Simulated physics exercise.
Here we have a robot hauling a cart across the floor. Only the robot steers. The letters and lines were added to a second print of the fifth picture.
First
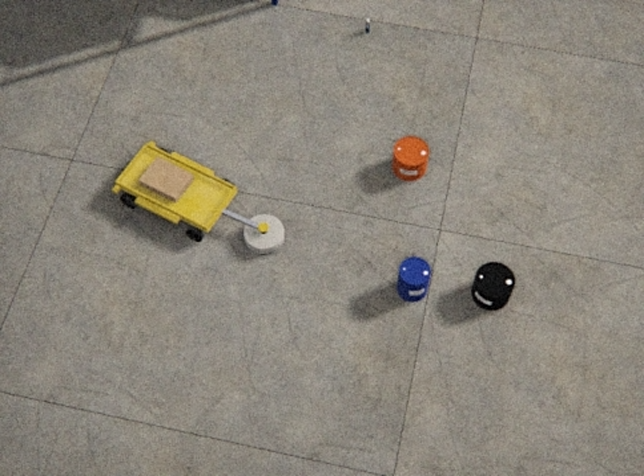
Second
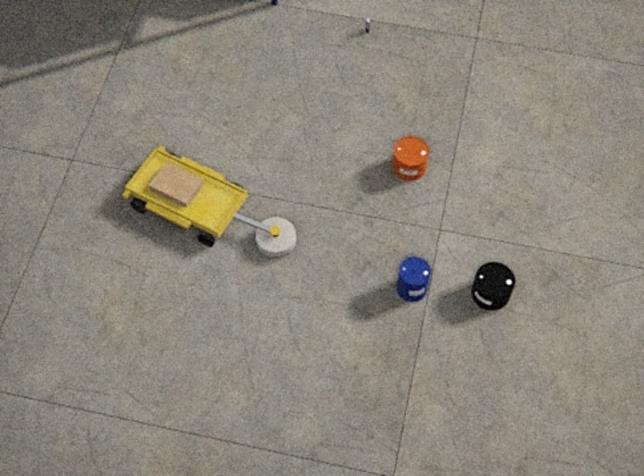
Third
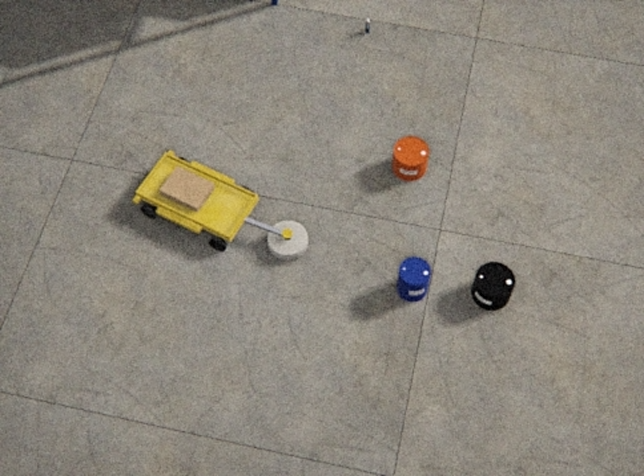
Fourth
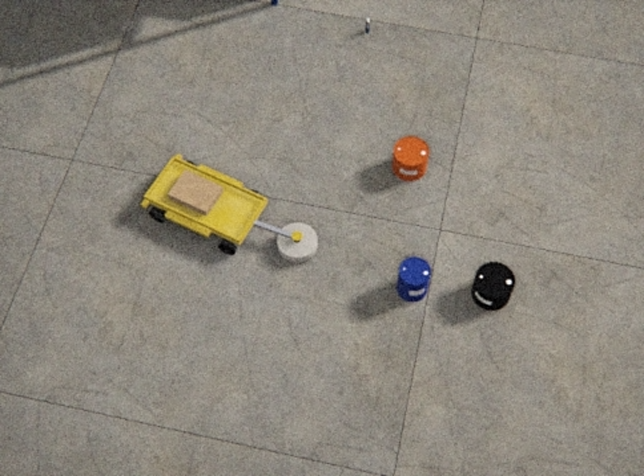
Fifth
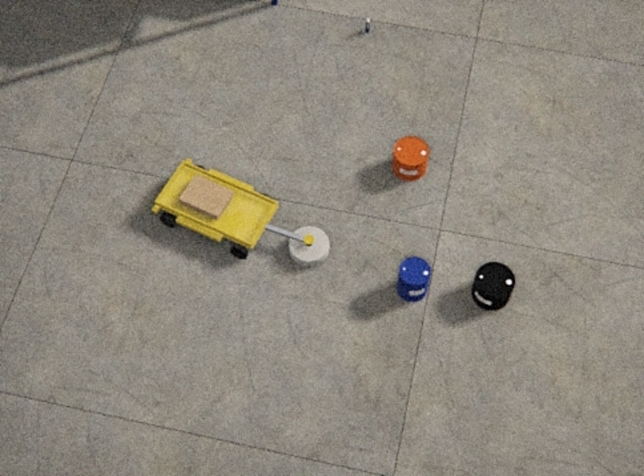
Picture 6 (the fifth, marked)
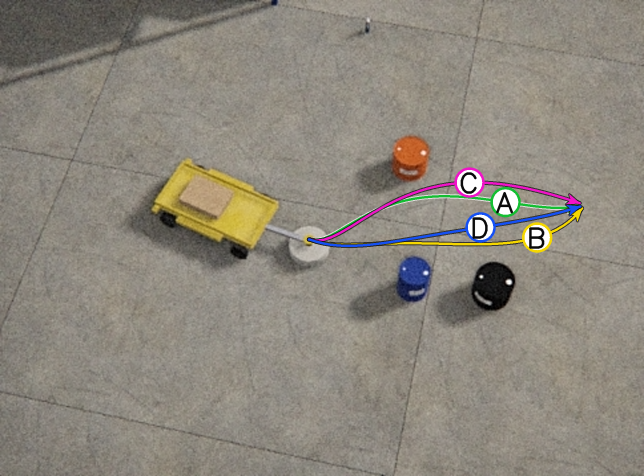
On a concrete floor, a round white robot slowly pulling a yellow cart with a box rightward, near orange, blue and black barrels.
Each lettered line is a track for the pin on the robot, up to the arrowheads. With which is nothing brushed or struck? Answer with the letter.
Route A.
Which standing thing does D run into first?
It meets the blue keg.
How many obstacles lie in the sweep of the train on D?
In all, one.
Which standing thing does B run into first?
First the blue keg.
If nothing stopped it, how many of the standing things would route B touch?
Two.
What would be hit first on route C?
The orange tub.
On the marked copy, A from (309, 239) via (438, 196) to (580, 206); B from (309, 239) via (454, 244) to (582, 208); C from (309, 239) via (440, 186) to (580, 203); D from (309, 239) via (444, 233) to (580, 206).
With A. Early on, robot (399, 208), cart (301, 214).
Further on, robot (496, 207), cart (397, 205).
At the end, robot (582, 211), cart (483, 205); nothing has been touched.
As for the rest, B meets the black tub and blue keg; C meets the orange tub; D meets the blue keg.
